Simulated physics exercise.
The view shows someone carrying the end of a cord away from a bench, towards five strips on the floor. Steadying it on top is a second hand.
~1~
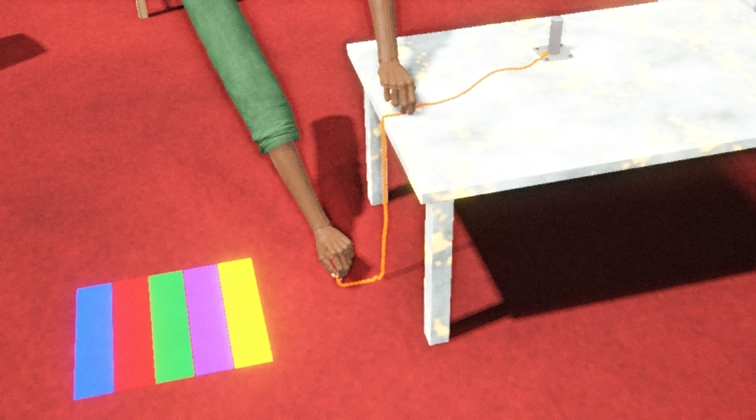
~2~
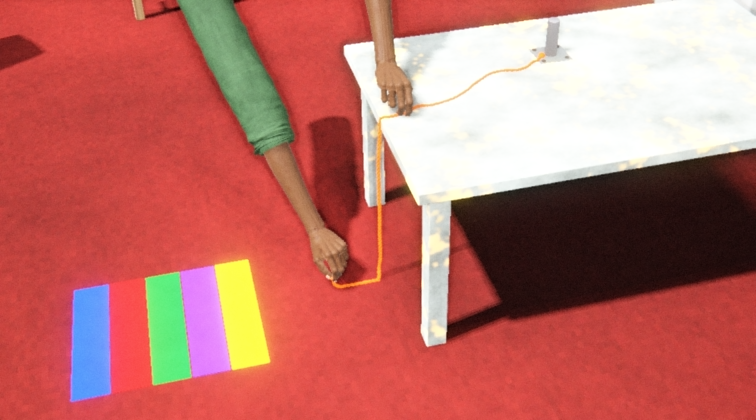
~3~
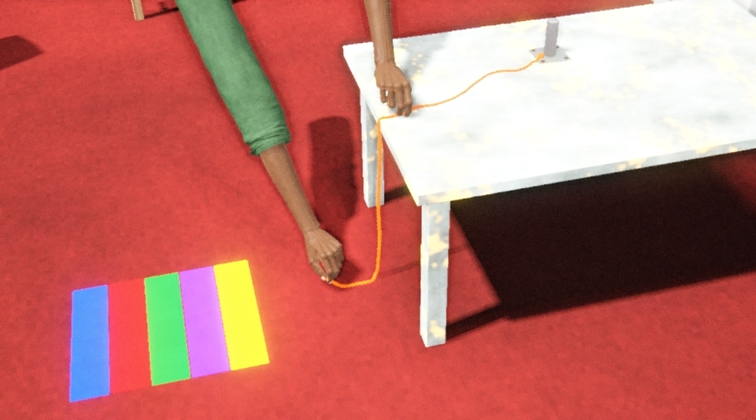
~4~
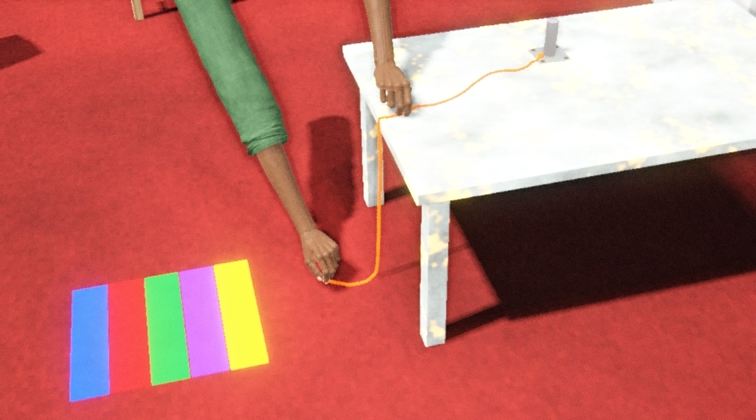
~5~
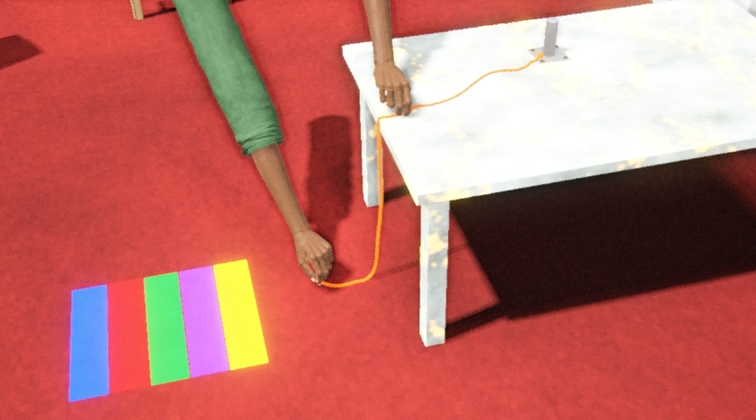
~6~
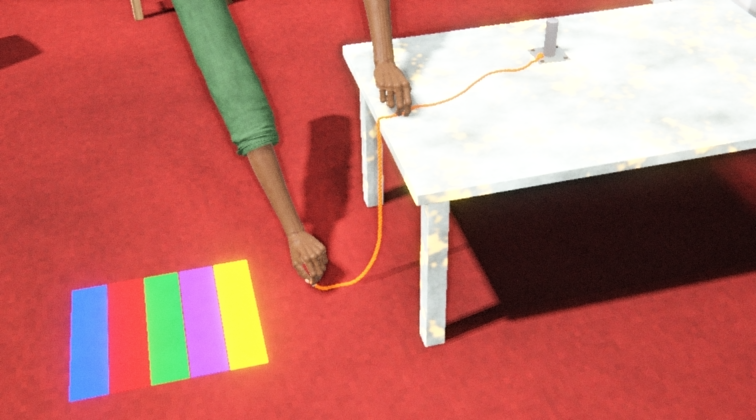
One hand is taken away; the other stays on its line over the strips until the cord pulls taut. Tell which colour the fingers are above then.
They are above purple.
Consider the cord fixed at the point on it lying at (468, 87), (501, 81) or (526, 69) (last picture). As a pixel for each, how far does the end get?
Try 1: (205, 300); try 2: (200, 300); try 3: (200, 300).
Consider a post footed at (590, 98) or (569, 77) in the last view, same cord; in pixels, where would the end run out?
Approximate pixels: (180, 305); (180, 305).
Early on, end near (252, 293); over yellow.
Midway, end near (215, 299); over purple.
At the end of the slack, end near (193, 303); over purple. The purple one.
